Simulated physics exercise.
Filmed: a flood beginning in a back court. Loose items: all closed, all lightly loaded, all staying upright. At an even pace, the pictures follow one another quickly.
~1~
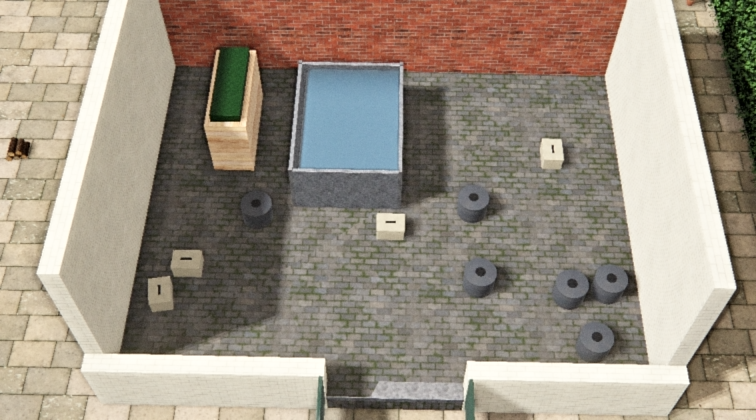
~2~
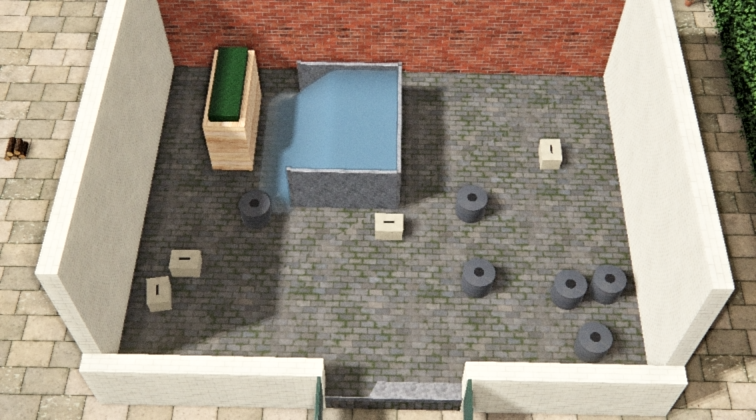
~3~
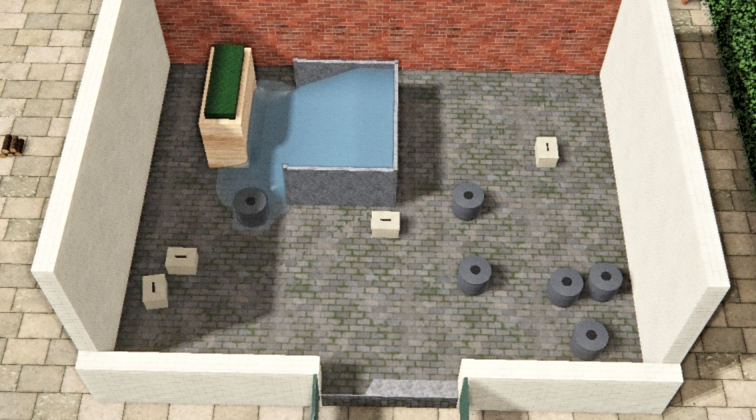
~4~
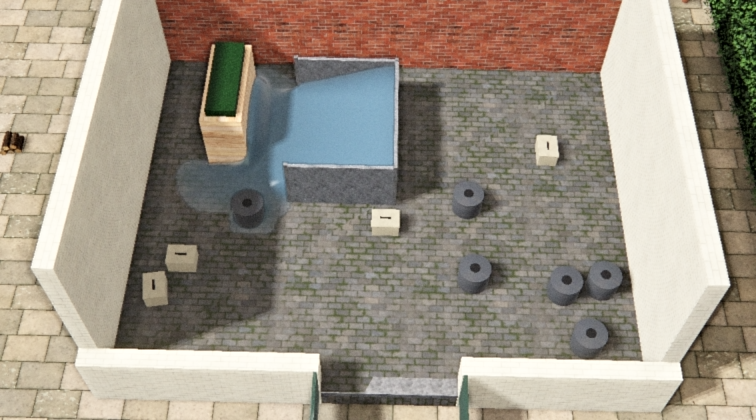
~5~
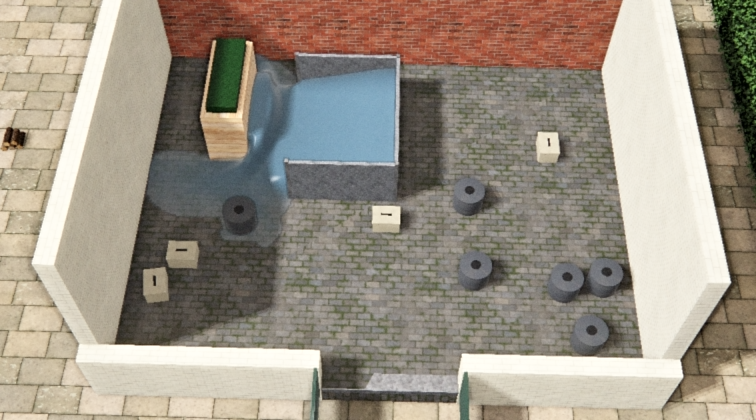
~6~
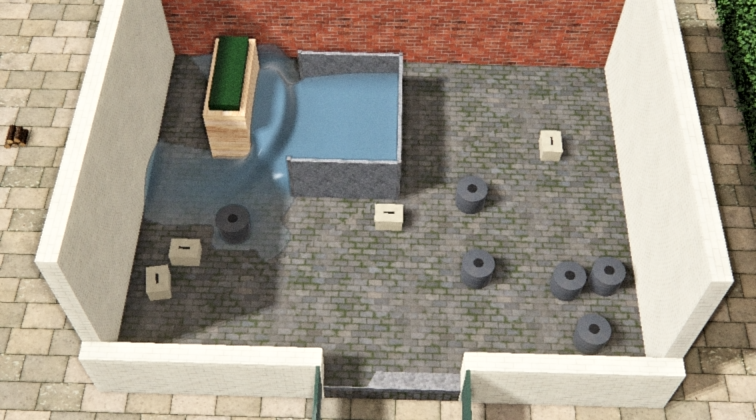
A large grey-walled tank of blue water stands against a red brick wall in a paved court with white side walls, seen from high above. A wooden box with a green top stands to its left, with dark grey tubs and small cream boxes scattered around. Water pours from the tank's open left side and spreads across the paving, nudging the nearest tub slightly down-left, while the view shifts very slightly.
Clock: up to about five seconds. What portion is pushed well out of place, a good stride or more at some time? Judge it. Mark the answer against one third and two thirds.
Fewer than a third of them.
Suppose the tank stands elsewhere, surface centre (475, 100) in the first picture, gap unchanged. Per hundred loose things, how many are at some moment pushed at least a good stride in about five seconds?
I reckon around 30 percent of them.
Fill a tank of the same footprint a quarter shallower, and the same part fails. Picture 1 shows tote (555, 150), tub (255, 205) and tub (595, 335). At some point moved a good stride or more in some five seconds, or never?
In the order you named them: Stayed within the threshold, went past the threshold, stayed within the threshold.
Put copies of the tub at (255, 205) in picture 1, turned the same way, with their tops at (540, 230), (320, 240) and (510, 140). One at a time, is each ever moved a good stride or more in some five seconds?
Stays put, stays put, stays put.
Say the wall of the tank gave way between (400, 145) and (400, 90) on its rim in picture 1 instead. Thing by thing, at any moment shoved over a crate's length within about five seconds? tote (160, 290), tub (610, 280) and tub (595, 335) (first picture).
Object by object: Short of it, covered the distance, covered the distance.
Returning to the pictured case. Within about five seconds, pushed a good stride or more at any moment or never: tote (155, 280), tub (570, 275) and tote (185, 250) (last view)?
Taking them as listed, the first cleared the mark, the next remained nearby, and the last cleared the mark.
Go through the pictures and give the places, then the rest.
In the first picture, a tub at (256, 203) rests on the ground; a tub at (480, 272) rests on the ground; 0 of 10 have shifted.
In the second picture, a tub at (254, 204), on the bottom; a tub at (479, 272), on the bottom; 0 of 10 have shifted.
In the third picture, a tub at (250, 201), on the bottom; a tub at (475, 270), on the bottom; 0 of 10 have shifted.
In the fourth picture, a tub at (247, 203) rests on the ground, close to its start; a tub at (475, 268) rests on the ground; 1 of 10 have shifted.
In the fifth picture, a tub at (239, 210) rests on the ground, close to its start; a tub at (476, 265) rests on the ground; 1 of 10 have shifted.
In the sixth picture, a tub at (233, 219), on the bottom, a stride from its start; a tub at (478, 263), on the bottom; 1 of 10 have shifted.
A moment on, 1 of 10 are well off their spots; 0 afloat.
Next, 3 of 10 are well off their spots; 3 afloat.
Later, 3 of 10 are well off their spots; 1 afloat.
In the end, 3 of 10 are well off their spots, and 3 have been at some point; 0 afloat.
